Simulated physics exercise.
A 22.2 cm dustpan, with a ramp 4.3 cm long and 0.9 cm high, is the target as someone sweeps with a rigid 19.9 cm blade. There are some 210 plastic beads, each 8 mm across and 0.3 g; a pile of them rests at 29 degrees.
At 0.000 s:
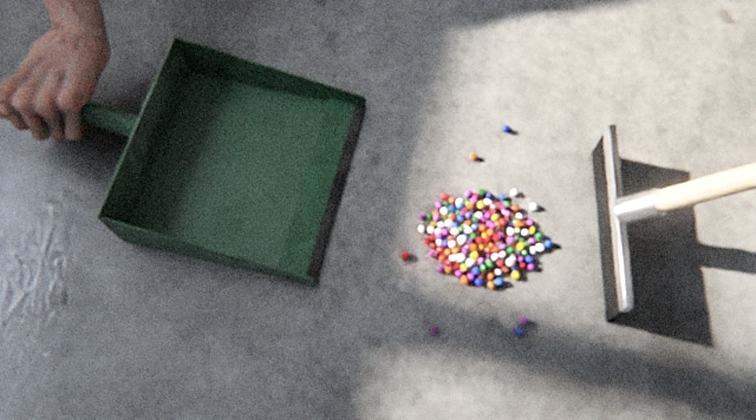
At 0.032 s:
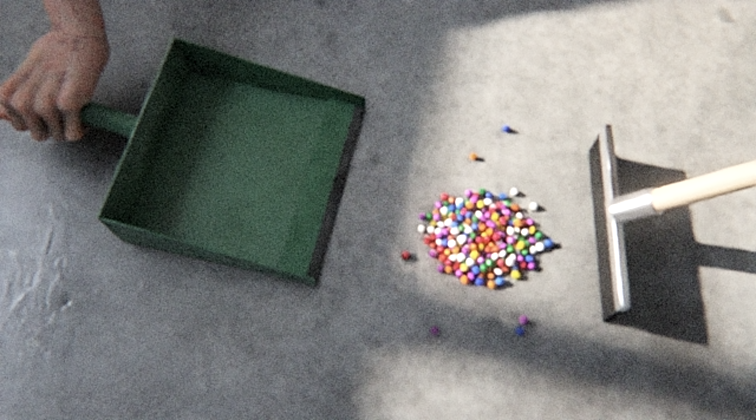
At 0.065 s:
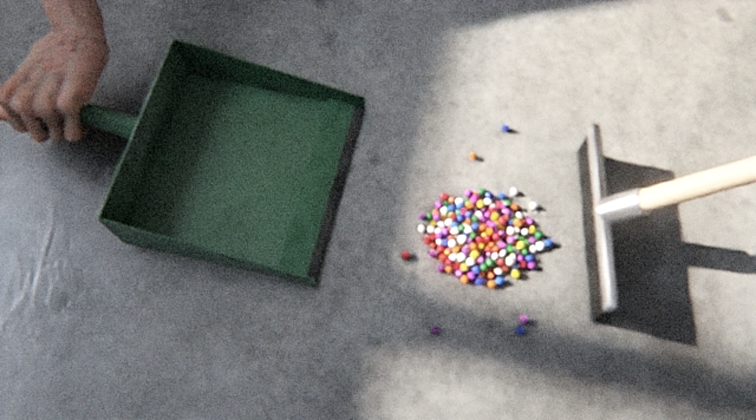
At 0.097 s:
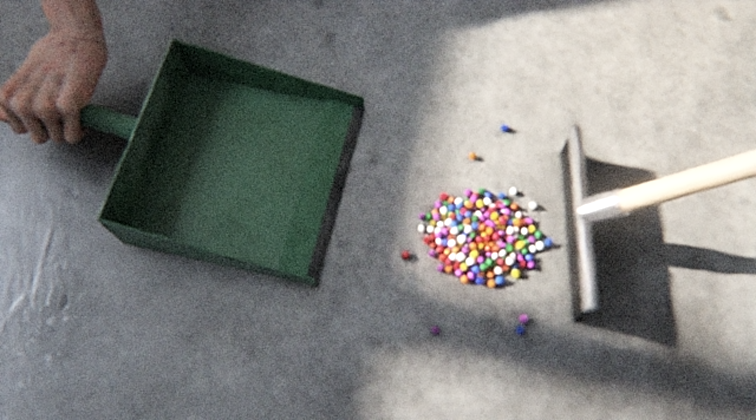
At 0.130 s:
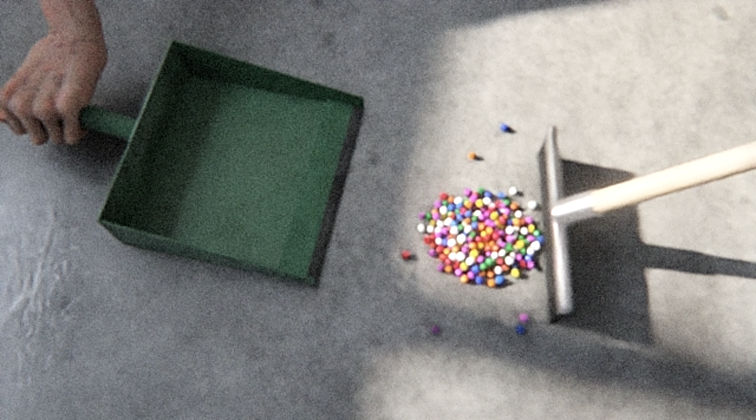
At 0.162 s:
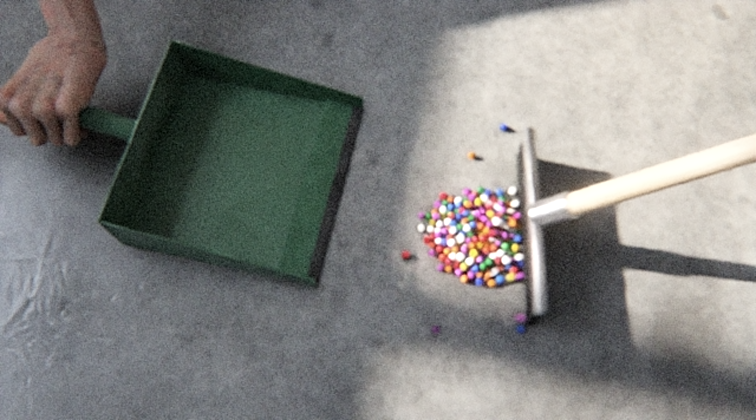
We see a hand gripping a green dustpan at left while a wooden-handled blade slides left across a gray floor, reaching a pile of small multicolored beads and pressing its right edge inward; the dustpan stays still.
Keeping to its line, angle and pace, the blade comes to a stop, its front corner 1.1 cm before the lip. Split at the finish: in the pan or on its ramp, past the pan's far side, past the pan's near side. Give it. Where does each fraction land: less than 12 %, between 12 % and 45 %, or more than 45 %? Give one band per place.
In the end pan: It gets a decent chunk. Far side: It gets a trickle. Near side: It gets a decent chunk.
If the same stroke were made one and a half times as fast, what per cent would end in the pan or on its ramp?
Then some 45 in a hundred.
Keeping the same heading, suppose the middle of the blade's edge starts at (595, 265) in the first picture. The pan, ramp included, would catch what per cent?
It would come to about 40 in a hundred.
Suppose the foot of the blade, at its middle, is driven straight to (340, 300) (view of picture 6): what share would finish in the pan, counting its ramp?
Roughly 30 percent.
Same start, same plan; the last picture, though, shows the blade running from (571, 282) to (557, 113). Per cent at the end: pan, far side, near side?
Pan: 10, far side: 0, near side: 5.
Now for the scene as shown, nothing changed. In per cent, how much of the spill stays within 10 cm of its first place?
That share is some 0 percent.
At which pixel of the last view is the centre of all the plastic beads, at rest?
(320, 245).
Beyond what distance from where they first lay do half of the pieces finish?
Median shift: Approx. 18 cm.
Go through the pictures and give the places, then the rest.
The first picture shows blade from (625, 307) to (609, 133), moved 0.0 cm, 0 of the pieces shifted so far; middle of the pieces at (477, 238); pan at (232, 168).
The second picture shows blade from (622, 306) to (605, 132), moved 0.4 cm, 0 of the pieces shifted so far; middle of the pieces at (477, 238).
The third picture shows blade from (609, 306) to (593, 132), moved 1.6 cm, 0 of the pieces shifted so far; middle of the pieces at (477, 238).
The fourth picture shows blade from (589, 307) to (575, 133), moved 3.6 cm, 0 of the pieces shifted so far; middle of the pieces at (477, 237).
The fifth picture shows blade from (564, 308) to (551, 134), moved 6.1 cm, 3 of the pieces shifted so far; middle of the pieces at (477, 237).
The sixth picture shows blade from (540, 310) to (528, 136), moved 8.5 cm, 76 of the pieces shifted so far; middle of the pieces at (480, 234); pan at (231, 170). Its pace works out near 0.76 m/s, heading 18 degrees towards the viewer's side.
After 0.30 s, middle of the blade 11 cm from the lip; 0 % over the lip, far side 0 %, near side 5 %.
After 0.38 s, middle of the blade 5 cm from the lip; 0 % over the lip, far side 0 %, near side 15 %.
After 0.61 s, middle of the blade 3 cm from the lip; 40 % over the lip, far side 0 %, near side 20 %.
By 1.4 s all is still; pan 40 %, far side 0 %, near side 20 %, in front of the lip or behind the blade 40 %.
